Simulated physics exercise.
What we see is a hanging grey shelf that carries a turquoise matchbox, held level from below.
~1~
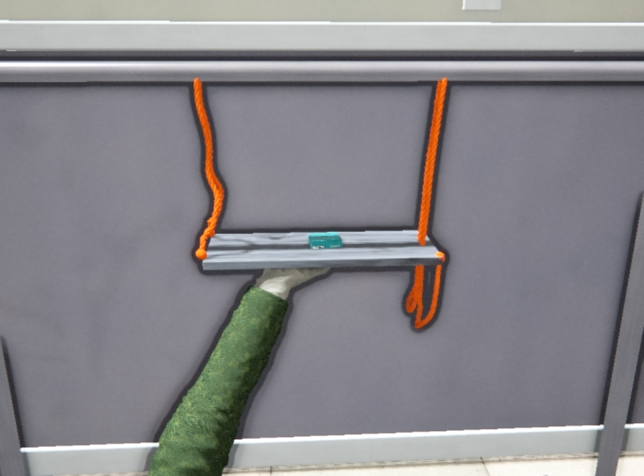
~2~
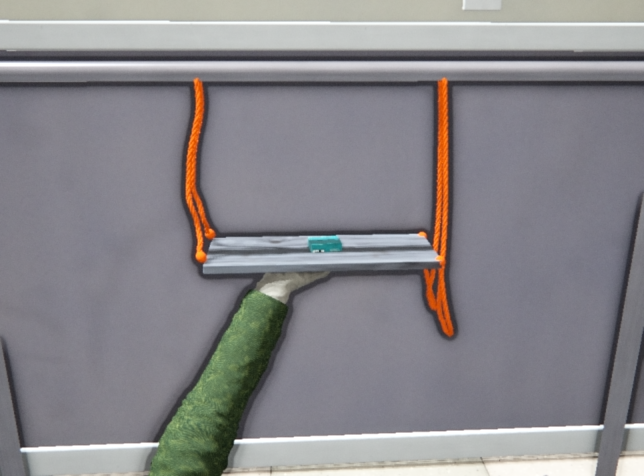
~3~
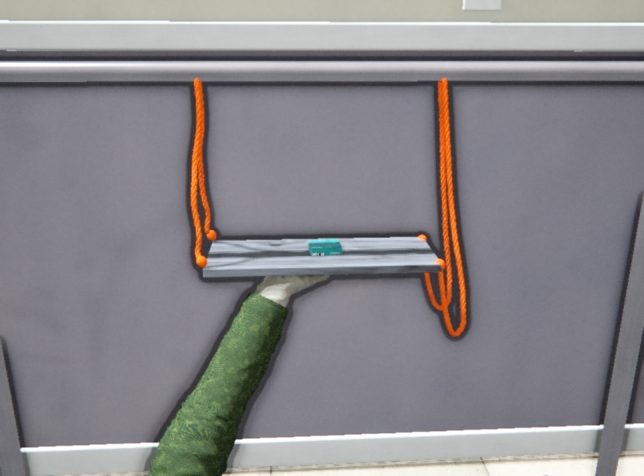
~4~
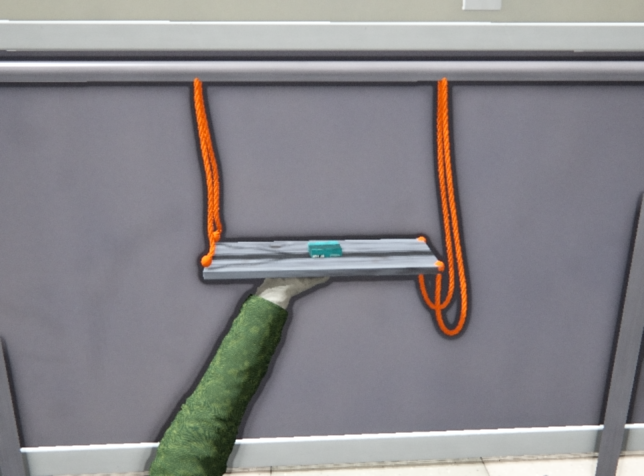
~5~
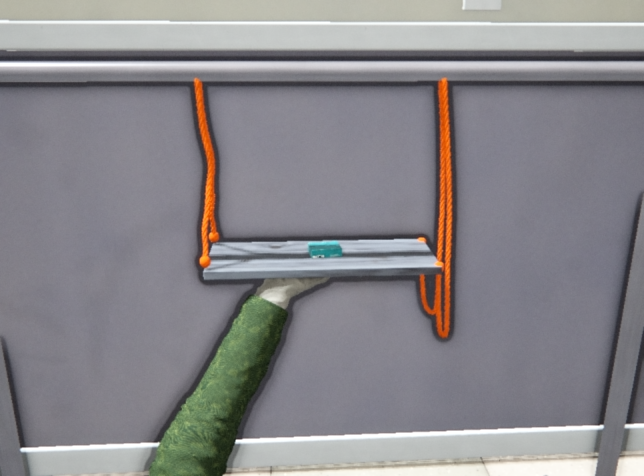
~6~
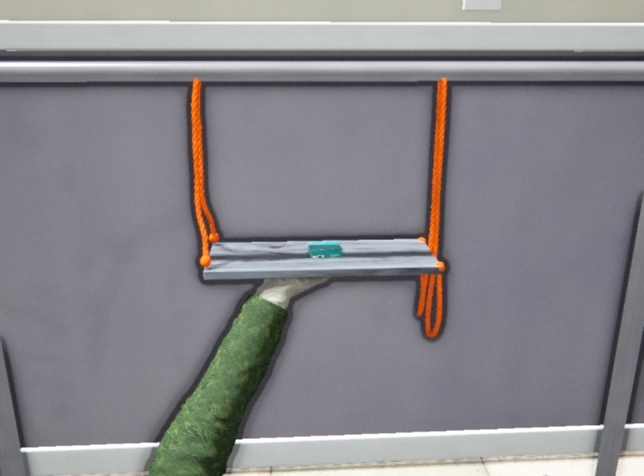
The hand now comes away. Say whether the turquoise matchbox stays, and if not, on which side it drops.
As it turns out, the turquoise matchbox tumbles from the right end.
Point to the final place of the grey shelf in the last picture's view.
Near (297, 330).
Then, 0.60 s on from there, board tipped 40° down to the right; matchbox falling near (523, 372).
Then, 1.22 s on from there, board tipped 44° down to the right; matchbox on the floor.
In the end, board tipped 44° down to the right; matchbox on the floor. The turquoise matchbox is shed rightwards.
